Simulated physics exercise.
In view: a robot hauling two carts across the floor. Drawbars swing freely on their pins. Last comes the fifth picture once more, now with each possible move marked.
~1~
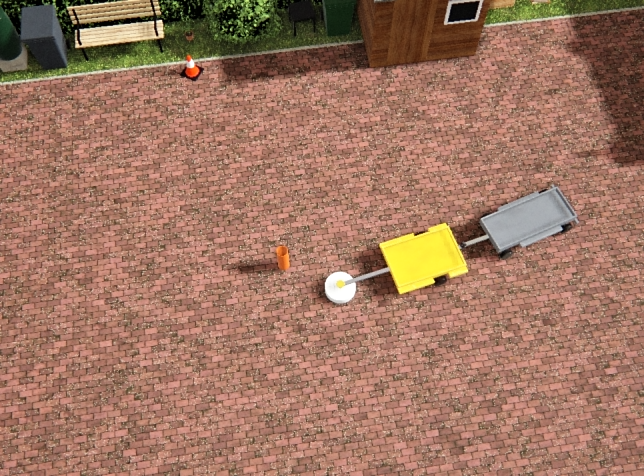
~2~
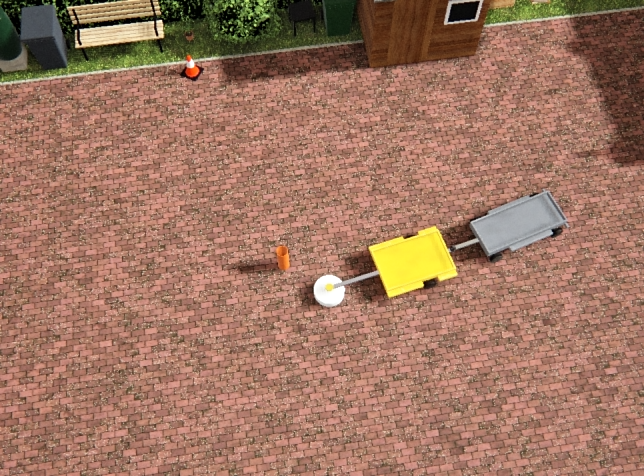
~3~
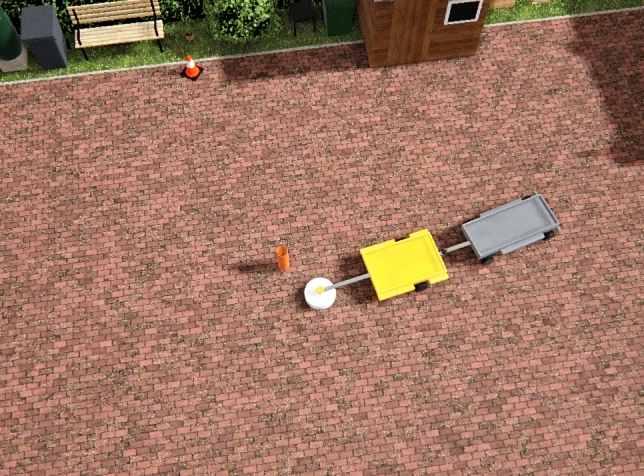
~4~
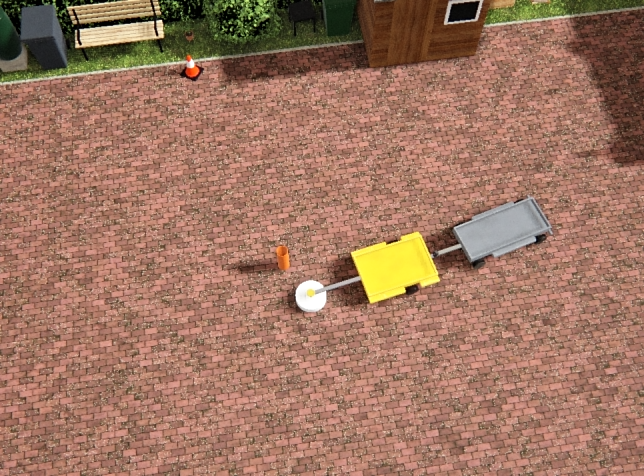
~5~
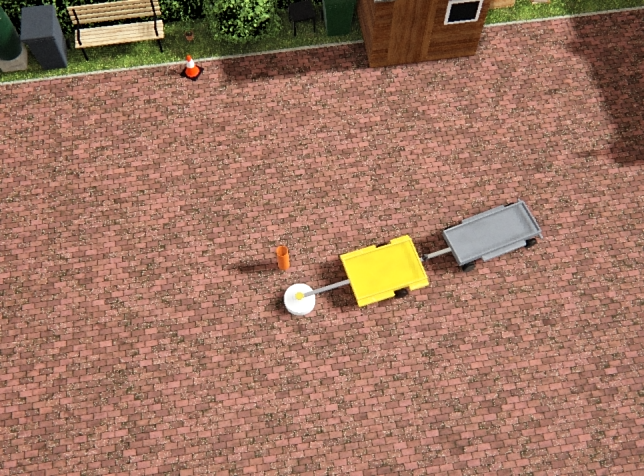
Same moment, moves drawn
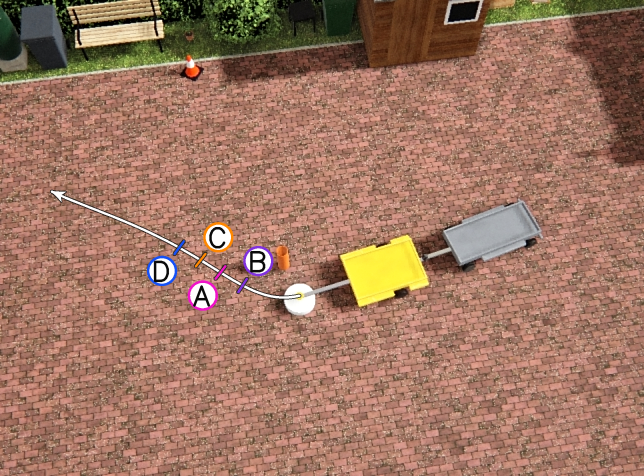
We see a round white robot towing a yellow cart and a grey cart in a line across reddish brick paving, moving slowly left and slightly toward the bottom, passing just below a small orange post.
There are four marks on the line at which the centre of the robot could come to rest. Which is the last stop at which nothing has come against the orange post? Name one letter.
Up to mark B.
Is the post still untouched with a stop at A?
For that mark, no.
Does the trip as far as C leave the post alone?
No.
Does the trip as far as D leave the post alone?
No.
On the marked copy, A at (220, 273); B at (243, 285); C at (201, 260); D at (179, 248); the route from (300, 296) via (170, 243) to (52, 192).
Following B. Soon after the start, robot (279, 300), last cart (474, 239).
Later, robot (259, 296), last cart (457, 246).
In the end, robot (243, 289), last cart (444, 251); nothing has been touched.
As for the rest, A is too far, the post has been hit; C is too far, the post has been hit; D is too far, the post has been hit.
